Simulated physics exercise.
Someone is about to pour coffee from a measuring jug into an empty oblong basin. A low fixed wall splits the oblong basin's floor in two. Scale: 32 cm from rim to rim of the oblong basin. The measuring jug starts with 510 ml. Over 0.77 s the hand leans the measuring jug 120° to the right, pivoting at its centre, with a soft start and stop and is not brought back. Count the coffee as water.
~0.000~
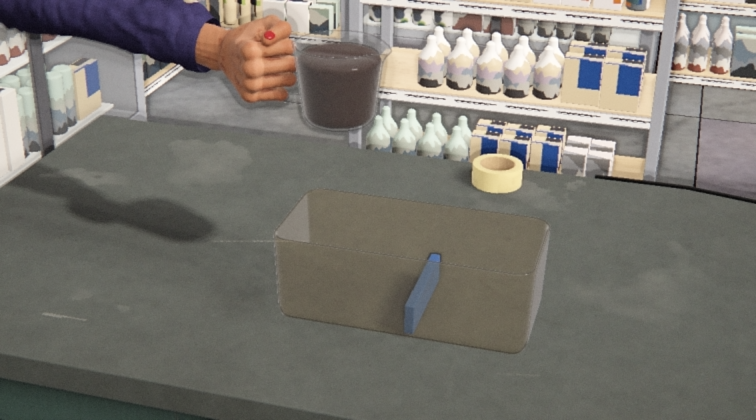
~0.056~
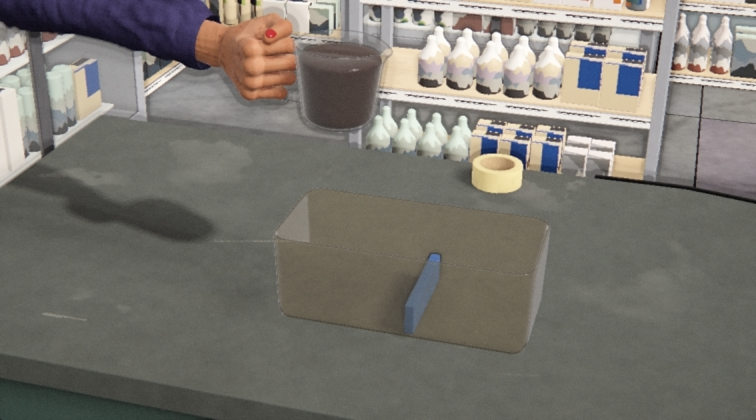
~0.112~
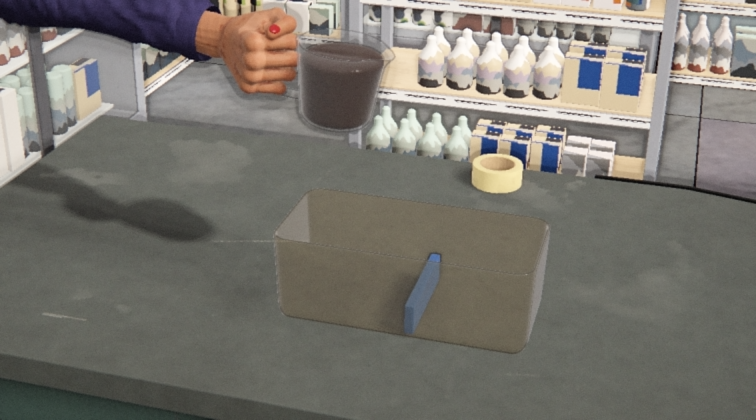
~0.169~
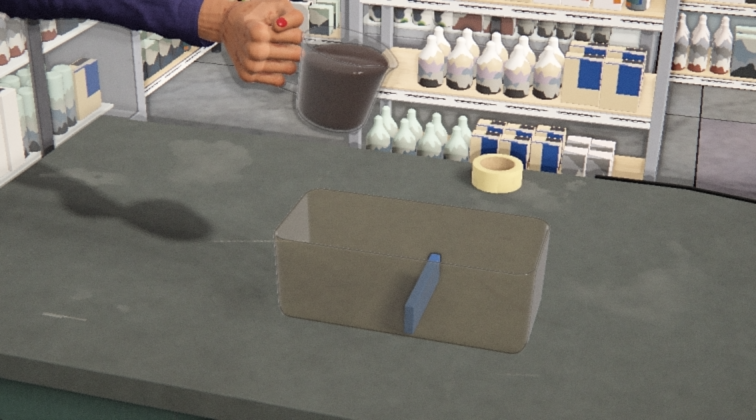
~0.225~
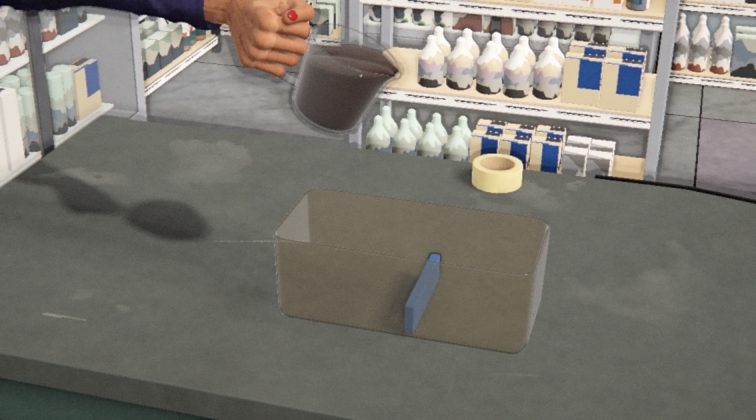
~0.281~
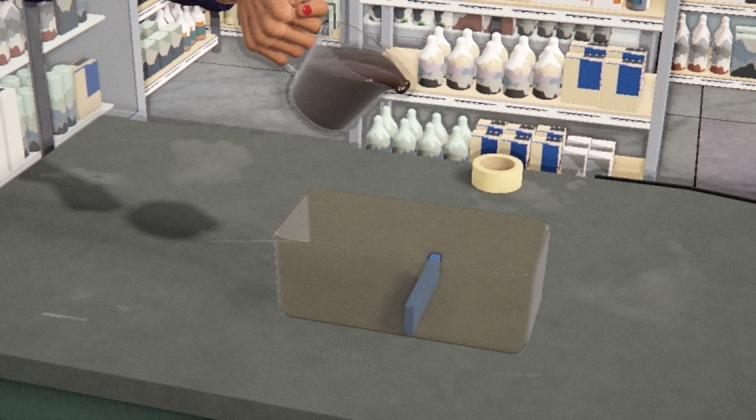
The clip shows a hand holding a clear jug of dark liquid above a counter with an empty, see-through oblong basin containing a blue divider; the hand gradually leans the jug to the right until the liquid reaches its rim.
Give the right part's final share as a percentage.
About 65 per cent.
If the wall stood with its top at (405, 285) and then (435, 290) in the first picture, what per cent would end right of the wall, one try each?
First 80, then 45 per cent.
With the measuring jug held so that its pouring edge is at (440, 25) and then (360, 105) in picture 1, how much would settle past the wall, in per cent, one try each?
First 80, then 10 per cent.
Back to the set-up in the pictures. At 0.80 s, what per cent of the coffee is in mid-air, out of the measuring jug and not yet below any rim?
Near 8 in a hundred.
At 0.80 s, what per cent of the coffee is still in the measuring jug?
About 1 per cent.
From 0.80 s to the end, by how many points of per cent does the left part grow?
Some 8 per cent.
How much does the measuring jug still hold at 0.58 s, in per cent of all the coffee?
About 32 per cent.
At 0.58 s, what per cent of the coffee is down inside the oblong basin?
Near 28 in a hundred.
Then, 0.58 s in, the tilt is 103° and 33 per cent is still to pour, 0 is left of the wall and 27 right of it.
Then, 0.80 s in, the tilt is 120° and 1 per cent is still to pour, 25 is left of the wall and 66 right of it.
Then, 1.02 s in, the tilt is 120° and 0 per cent is still to pour, 32 is left of the wall and 65 right of it.
Then, 1.27 s in, the tilt is 120° and 0 per cent is still to pour, 33 is left of the wall and 65 right of it.
Finally, 33 per cent lies left of the wall, 65 right of it and 2 outside.
